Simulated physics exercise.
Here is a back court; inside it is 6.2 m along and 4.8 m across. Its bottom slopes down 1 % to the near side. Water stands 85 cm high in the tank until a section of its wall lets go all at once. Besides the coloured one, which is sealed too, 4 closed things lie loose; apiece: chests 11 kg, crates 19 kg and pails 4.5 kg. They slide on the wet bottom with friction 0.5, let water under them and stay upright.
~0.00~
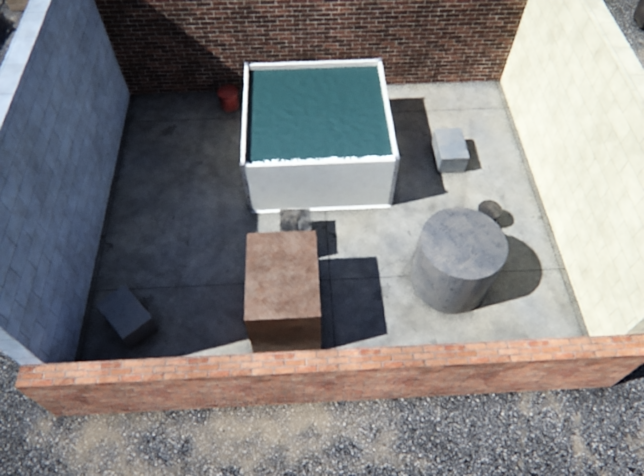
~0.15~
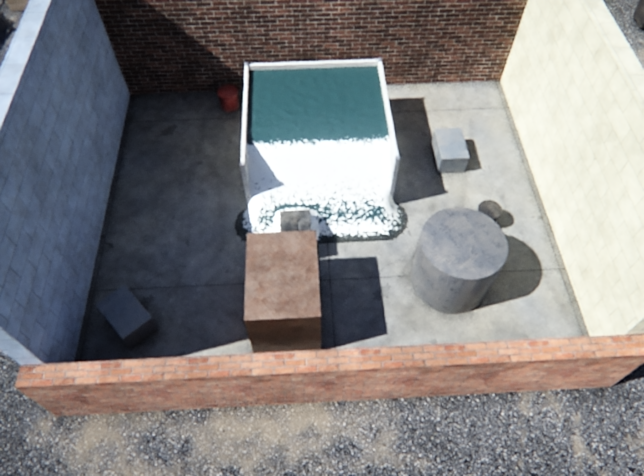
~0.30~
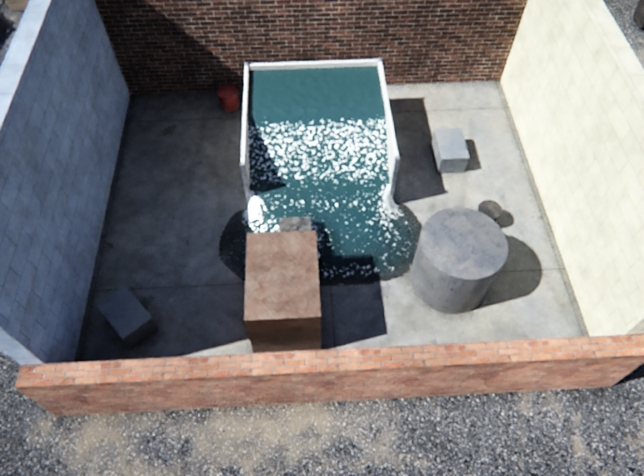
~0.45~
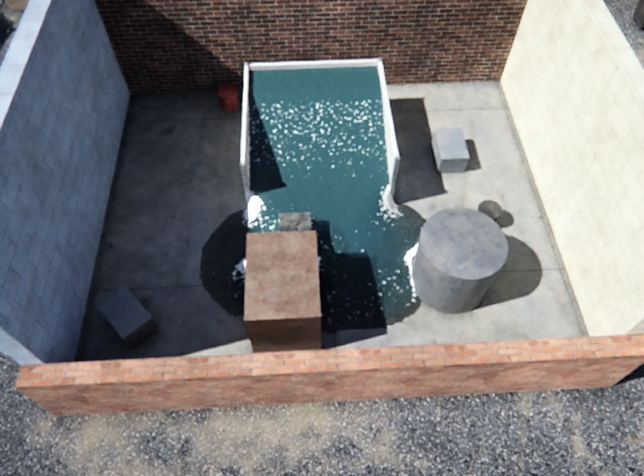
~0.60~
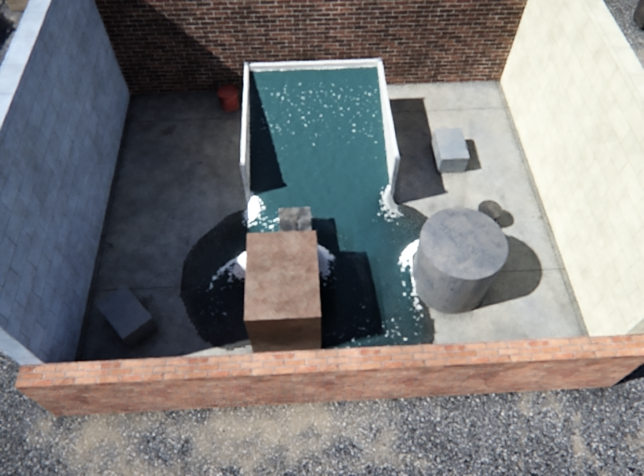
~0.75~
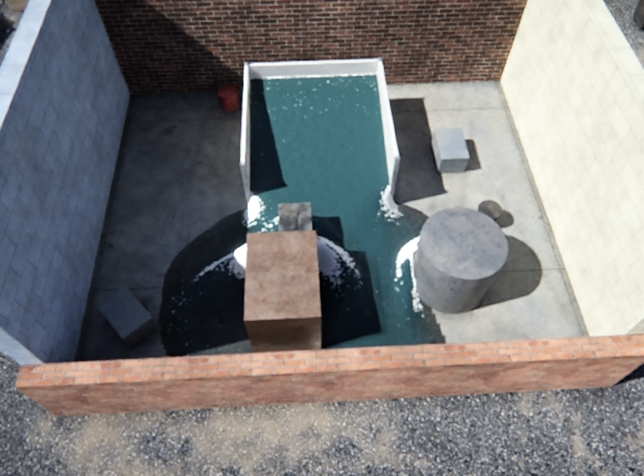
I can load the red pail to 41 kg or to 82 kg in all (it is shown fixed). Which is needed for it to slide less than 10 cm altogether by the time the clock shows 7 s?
Verdict: The lower weight is enough.
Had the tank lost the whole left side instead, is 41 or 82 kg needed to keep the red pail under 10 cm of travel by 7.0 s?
Then only the larger load is enough.
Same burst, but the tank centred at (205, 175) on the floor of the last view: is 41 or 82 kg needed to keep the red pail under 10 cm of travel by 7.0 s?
In that case the lower weight is enough.
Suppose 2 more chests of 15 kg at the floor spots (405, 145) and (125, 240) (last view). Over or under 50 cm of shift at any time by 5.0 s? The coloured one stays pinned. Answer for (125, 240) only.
Answer: More.
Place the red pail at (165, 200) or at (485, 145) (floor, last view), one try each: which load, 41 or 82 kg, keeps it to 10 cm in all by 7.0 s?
In that order: The smaller is enough; either load holds.
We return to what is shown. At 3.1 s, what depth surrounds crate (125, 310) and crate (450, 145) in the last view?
Roughly 24 and 8 cm.
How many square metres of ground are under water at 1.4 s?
About 15 m2.
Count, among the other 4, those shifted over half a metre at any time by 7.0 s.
4 of them.
After 1.4 s the red pail would be 0 cm from its start with 41 kg and 0 cm from its start with 82 kg; 0 cm of water round it then.
After 3.1 s the red pail would be 0 cm from its start with 41 kg and 0 cm from its start with 82 kg; 0 cm of water round it then.
After 4.9 s the red pail would be 0 cm from its start with 41 kg and 0 cm from its start with 82 kg; 18 cm of water round it then.
After 7.0 s the red pail would be 0 cm from its start with 41 kg and 0 cm from its start with 82 kg; 18 cm of water round it then.
